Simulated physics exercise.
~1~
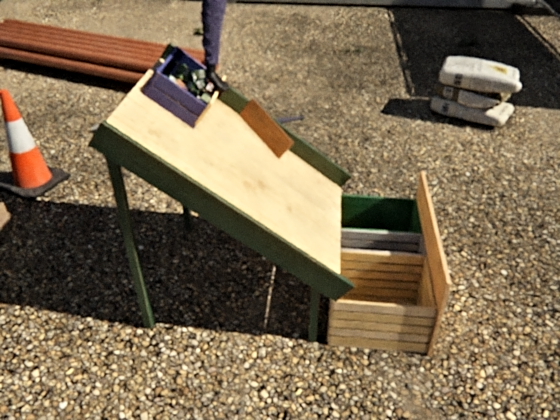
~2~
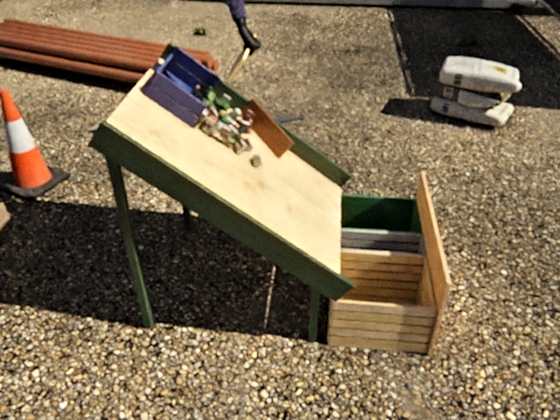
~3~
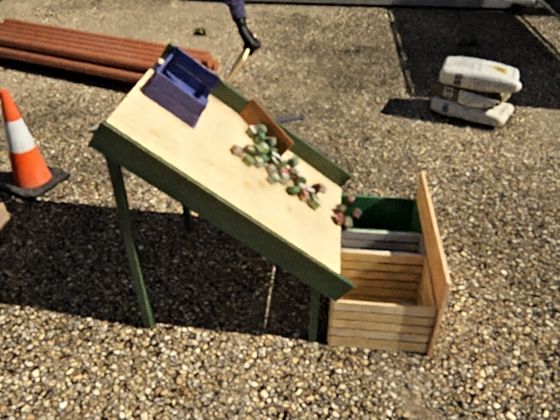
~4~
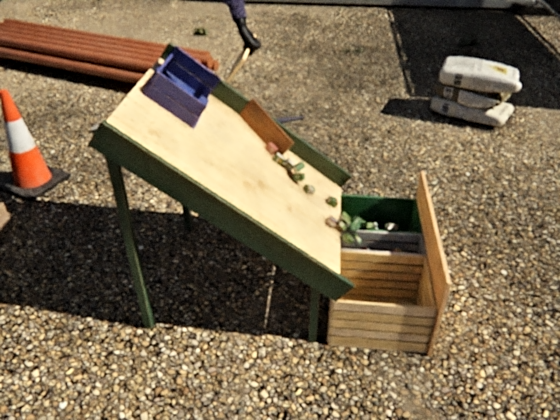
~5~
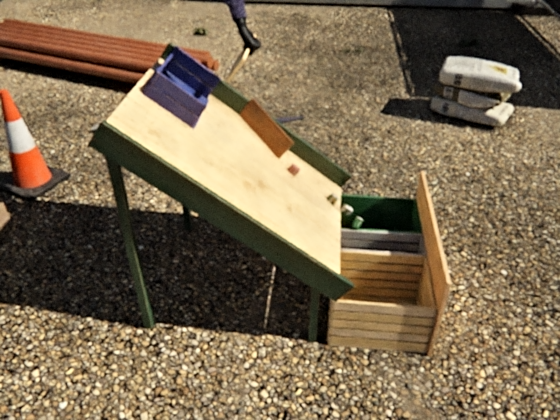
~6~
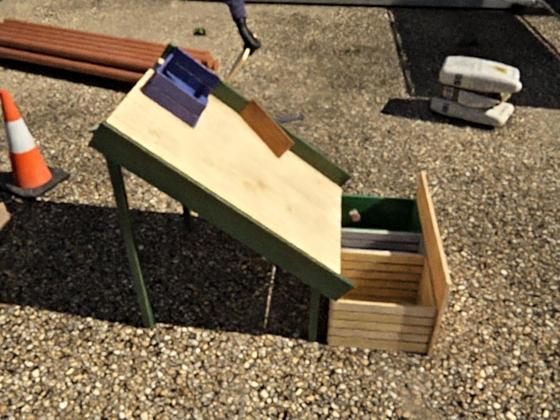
Small cartons sit in a blue pen at the top of a sloping, green-edged wooden table on sunlit pebbled paving, viewed from above and to one side. An orange cone stands at left, reddish pipes lie behind, and pale stacked objects rest at upper right. A dark-sleeved arm draws the gate up and away, and the cartons spill out in a cluster. They tumble down the board past an angled wooden strip and drop off the low right edge toward the green bin and white tub. The last stragglers follow, leaving the slope bare and the near wooden bin empty.
